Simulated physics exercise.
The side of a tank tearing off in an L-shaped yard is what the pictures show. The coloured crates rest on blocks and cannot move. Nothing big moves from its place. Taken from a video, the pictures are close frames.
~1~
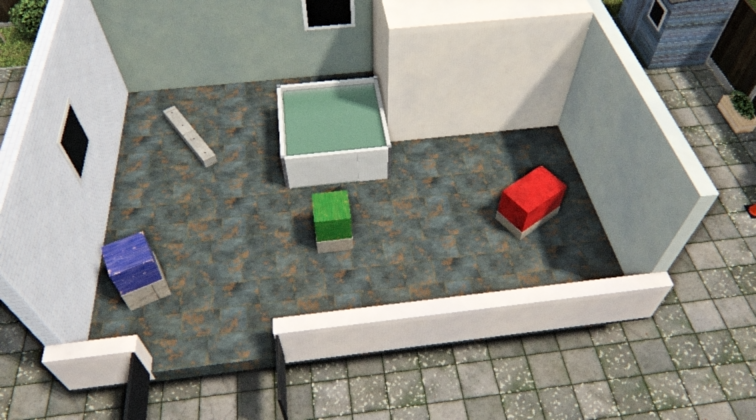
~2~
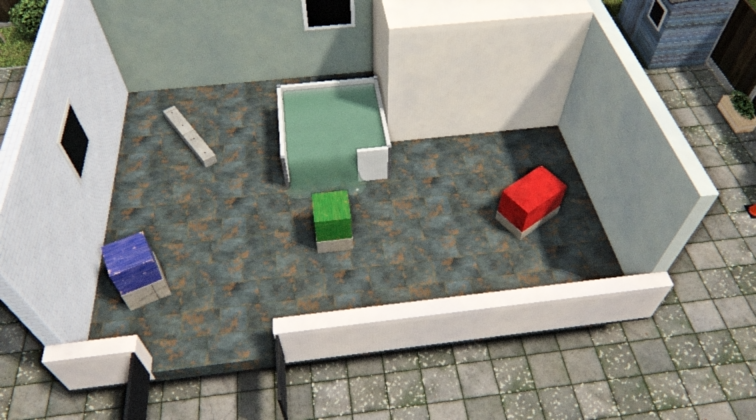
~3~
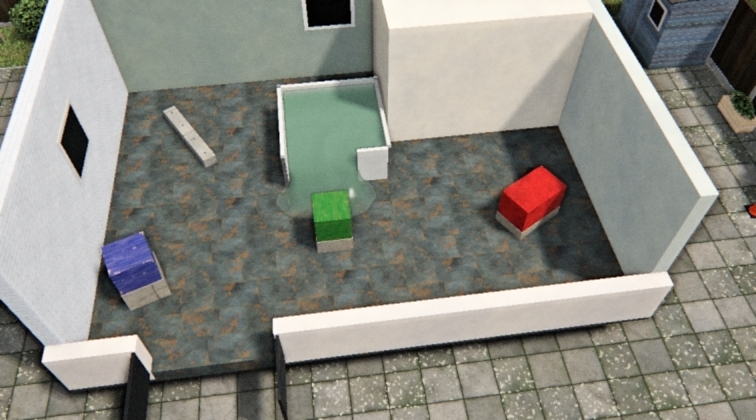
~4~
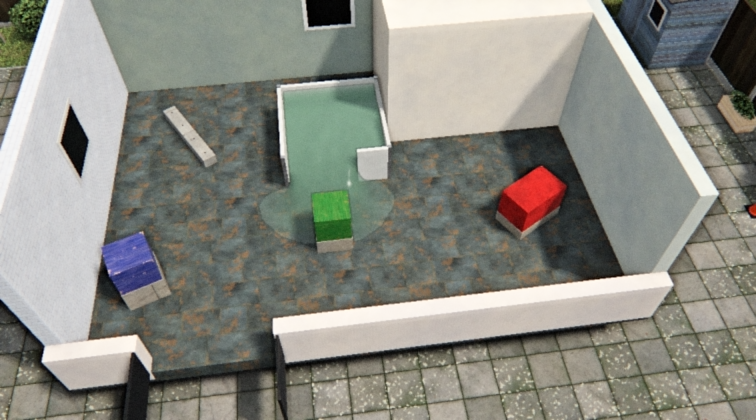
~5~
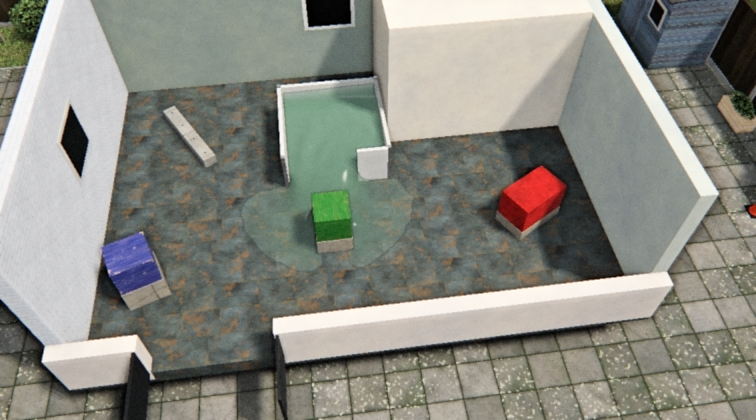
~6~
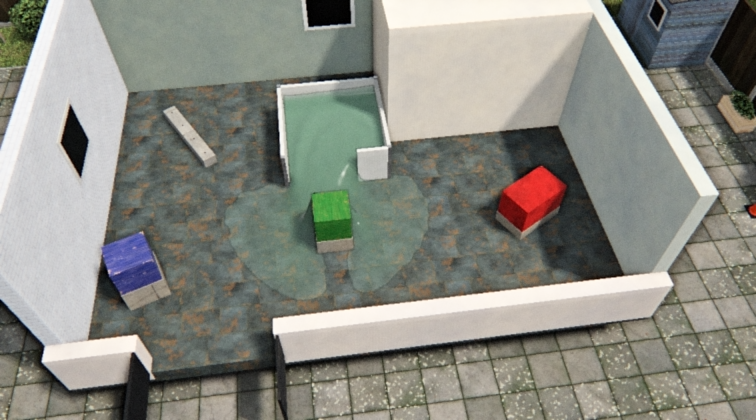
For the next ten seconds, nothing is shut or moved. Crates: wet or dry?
The blue crate will be a dry one. The red crate will be a dry one. The green crate will be a wet one.
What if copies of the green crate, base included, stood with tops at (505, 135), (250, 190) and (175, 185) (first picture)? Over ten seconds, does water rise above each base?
In order, the crates: One stays clear, two gets flooded, three stays clear.
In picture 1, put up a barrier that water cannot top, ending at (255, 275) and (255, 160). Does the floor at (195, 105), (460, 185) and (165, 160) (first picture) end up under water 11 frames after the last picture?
Taking the three spots in order: Spared, soaked, spared.
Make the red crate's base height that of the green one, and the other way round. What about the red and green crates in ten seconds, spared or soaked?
My reading: The red crate stays dry, the green crate is wetted.
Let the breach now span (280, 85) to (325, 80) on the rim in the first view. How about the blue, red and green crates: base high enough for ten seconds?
Blue crate is not reached; red crate is not reached; green crate is not reached.
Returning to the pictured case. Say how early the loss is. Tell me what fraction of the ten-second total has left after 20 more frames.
About 45 per cent.
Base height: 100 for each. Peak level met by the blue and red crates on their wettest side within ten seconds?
Around 60 % and 60 %.
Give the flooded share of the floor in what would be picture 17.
Estimate: Some 50 in a hundred.
A moment on, water covers 30 % of the floor; the blue crate not reached, the red crate not reached, the green crate water round its plinth.
Next, water covers 50 % of the floor; the blue crate water round its plinth, the red crate water round its plinth, the green crate water round its plinth.
Then, water covers 60 % of the floor; the blue crate water round its plinth, the red crate water round its plinth, the green crate water round its plinth.
Later, water covers 75 % of the floor; the blue crate water round its plinth, the red crate water round its plinth, the green crate water round its plinth.
In the end, water covers 90 % of the floor; the blue crate stayed above the water, the red crate stayed above the water, the green crate was topped.
